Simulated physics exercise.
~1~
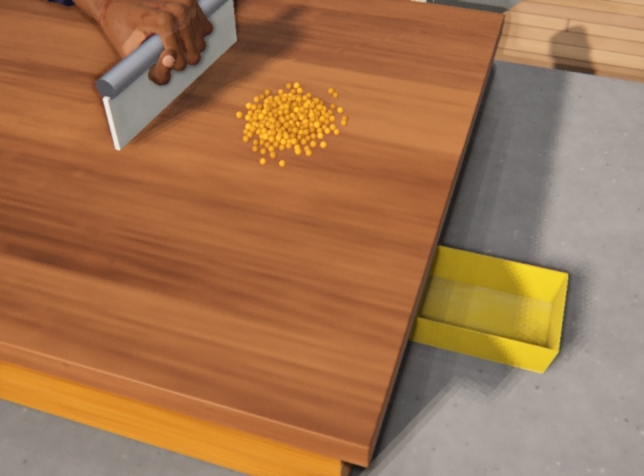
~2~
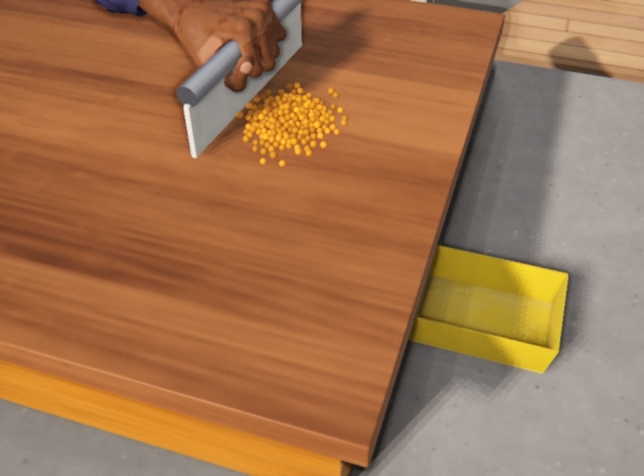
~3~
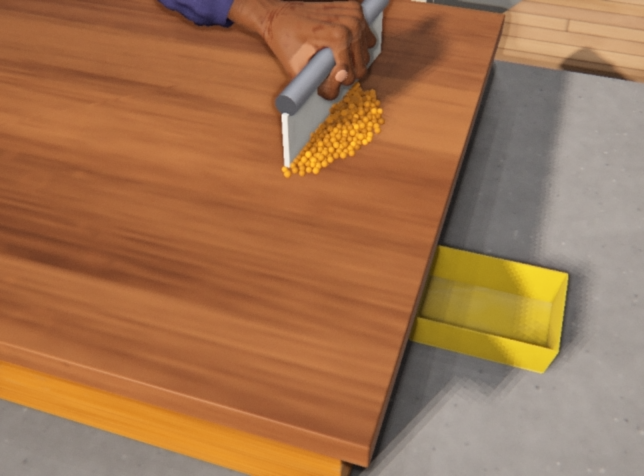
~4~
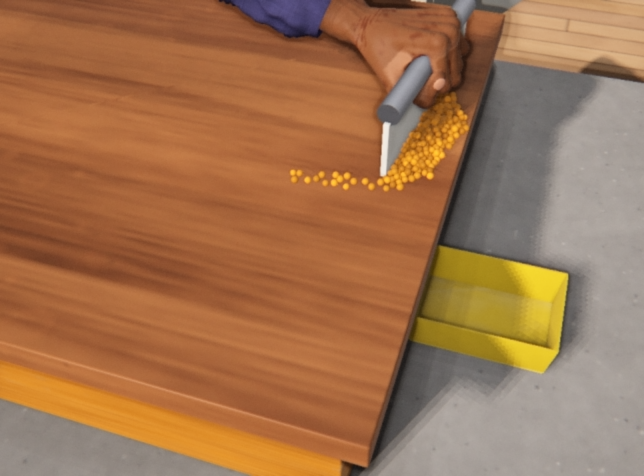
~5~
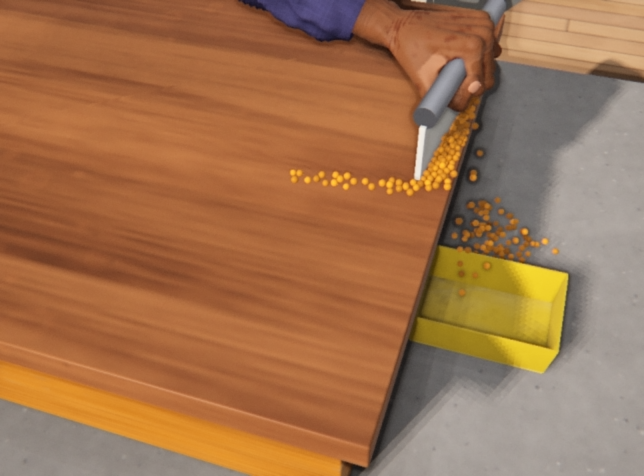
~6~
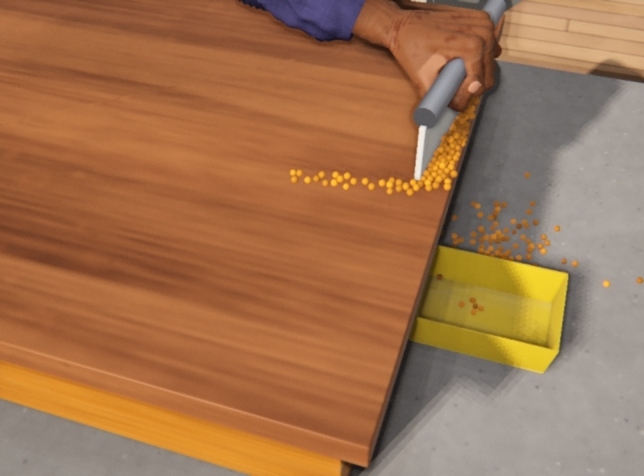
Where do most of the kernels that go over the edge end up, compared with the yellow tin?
Most of the fallen kernels miss the yellow tin and end up outside it. Only a few land inside.
